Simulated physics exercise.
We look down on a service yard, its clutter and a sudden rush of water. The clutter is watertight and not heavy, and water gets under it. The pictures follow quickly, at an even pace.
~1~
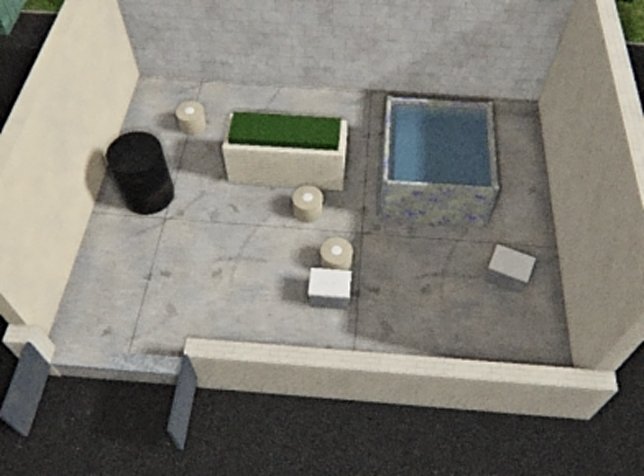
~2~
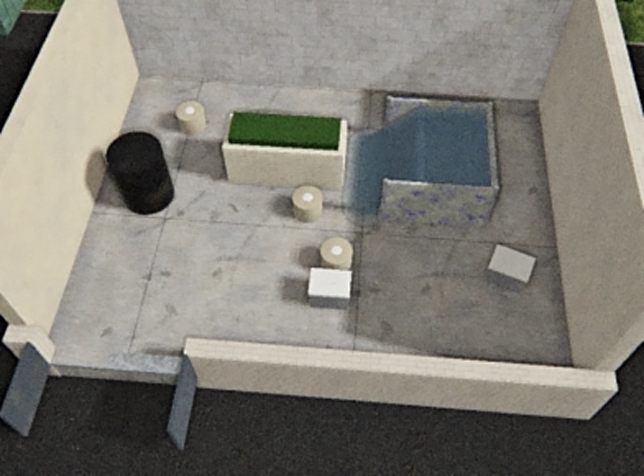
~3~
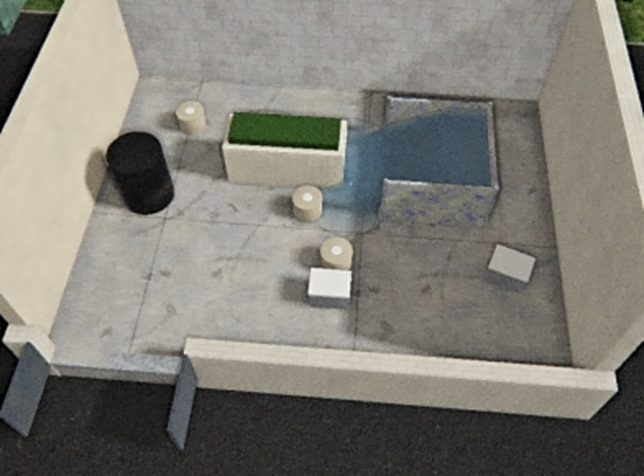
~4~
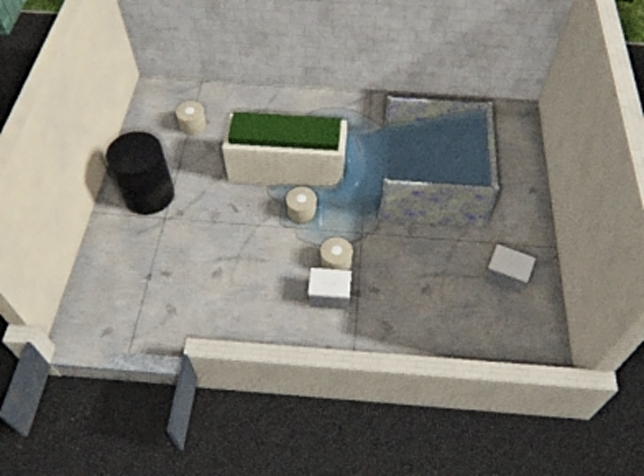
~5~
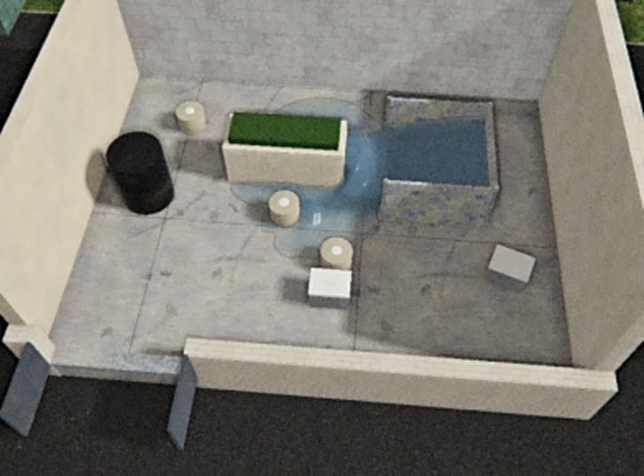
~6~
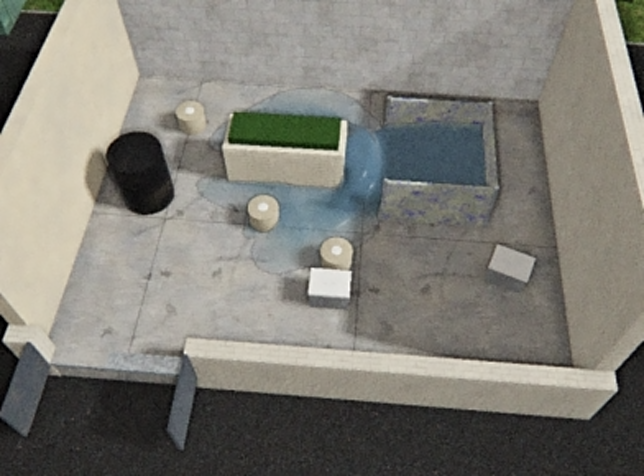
Water burst out of the left side of a raised tank in a walled yard and spread around a green-topped planter, then pushed one small pale tub a short way left.
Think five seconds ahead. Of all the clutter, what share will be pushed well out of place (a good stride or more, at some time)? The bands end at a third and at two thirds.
Share: At least two thirds.
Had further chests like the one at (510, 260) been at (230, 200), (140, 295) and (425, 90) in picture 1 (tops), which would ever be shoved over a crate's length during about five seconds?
In that order: Moved that far, yes, no.
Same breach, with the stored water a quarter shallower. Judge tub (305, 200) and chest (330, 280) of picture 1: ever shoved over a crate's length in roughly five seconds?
As listed: Yes, never so far.
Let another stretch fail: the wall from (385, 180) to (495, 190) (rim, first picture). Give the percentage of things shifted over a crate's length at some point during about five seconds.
Some 60 per cent.
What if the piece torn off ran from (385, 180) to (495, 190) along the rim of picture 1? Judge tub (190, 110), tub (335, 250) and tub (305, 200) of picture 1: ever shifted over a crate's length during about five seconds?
One after the other: Short of that, shifted that much, under that.
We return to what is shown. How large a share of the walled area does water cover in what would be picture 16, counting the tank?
Some 65 per cent.
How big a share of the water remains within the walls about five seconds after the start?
Close to 86 %.
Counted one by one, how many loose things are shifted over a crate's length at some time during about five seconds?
I count 4.
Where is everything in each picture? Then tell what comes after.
The first picture shows a tub at (307, 198), on the bottom; a tub at (336, 251) rests on the ground; 0 of 5 have shifted.
The second picture shows a tub at (307, 198), on the bottom; a tub at (336, 251) rests on the ground; 0 of 5 have shifted.
The third picture shows a tub at (307, 198) rests on the ground; a tub at (336, 251) rests on the ground; 0 of 5 have shifted.
The fourth picture shows a tub at (301, 199) rests on the ground, close to its start; a tub at (336, 251) rests on the ground; 1 of 5 have shifted.
The fifth picture shows a tub at (284, 202) rests on the ground, a stride from its start; a tub at (336, 251), on the bottom; 1 of 5 have shifted.
The sixth picture shows a tub at (263, 207) rests on the ground, a stride from its start; a tub at (336, 251) rests on the ground; 1 of 5 have shifted.
A moment on, 1 of 5 are well off their spots; 0 afloat.
Next, 4 of 5 are well off their spots; 0 afloat.
Later, 4 of 5 are well off their spots; 2 afloat.
In the end, 4 of 5 are well off their spots, and 4 have been at some point; 1 afloat.
